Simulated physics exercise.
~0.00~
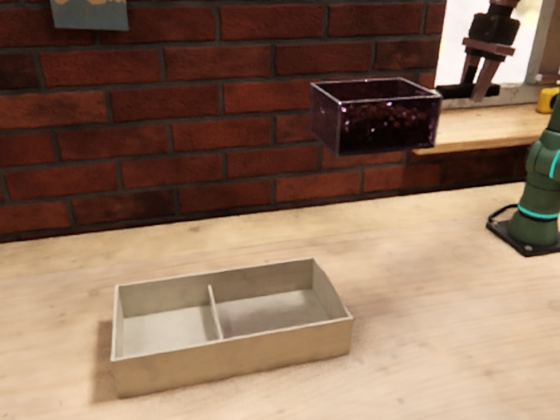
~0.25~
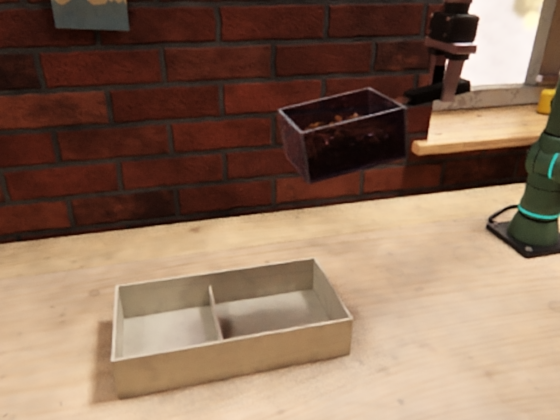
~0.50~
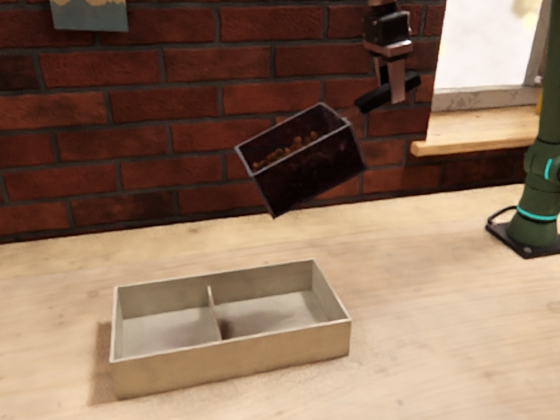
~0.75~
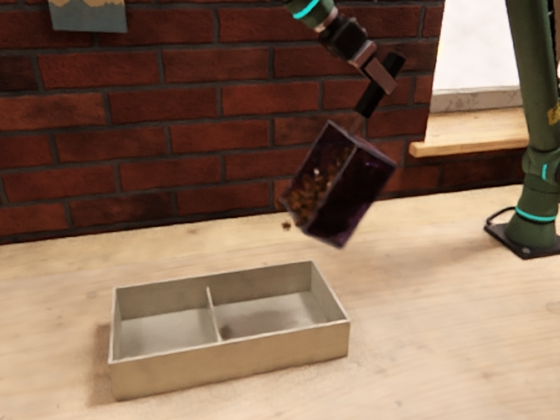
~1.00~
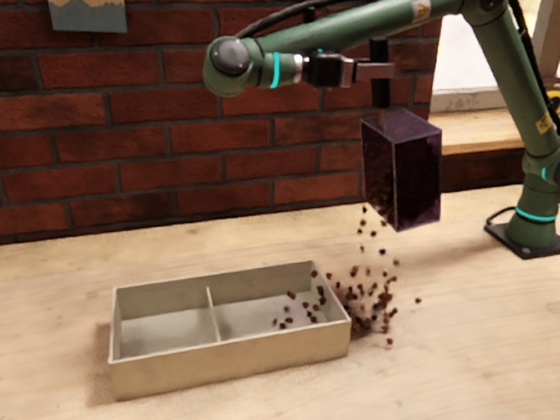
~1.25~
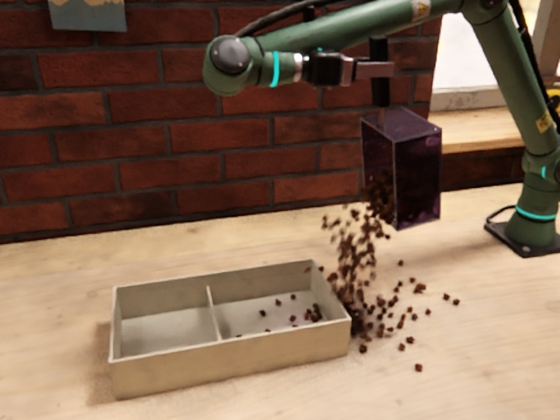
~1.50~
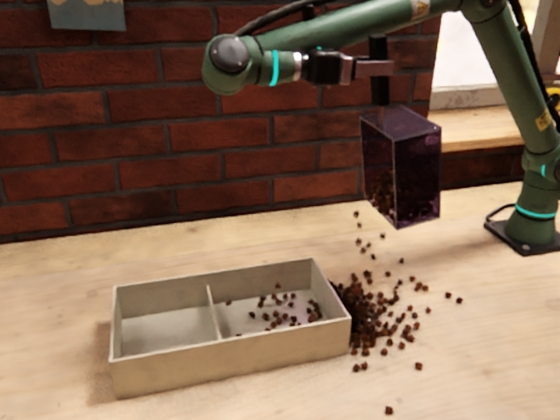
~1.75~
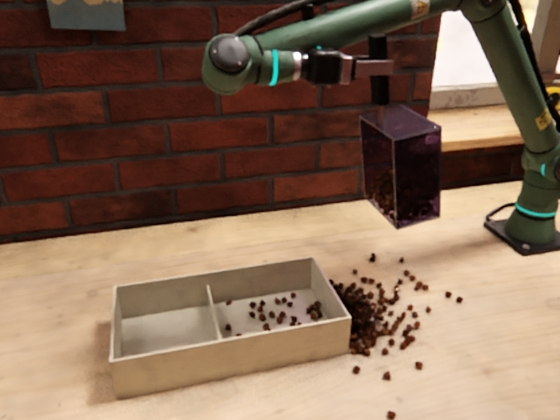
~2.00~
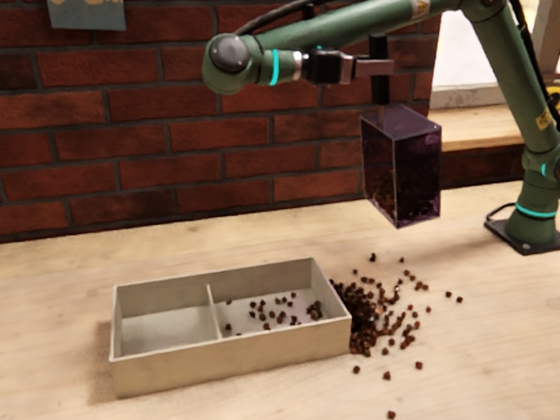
Green robot arm tipping a dark translucent box of brown pellets over a divided tray, spilling many onto the table beside it.
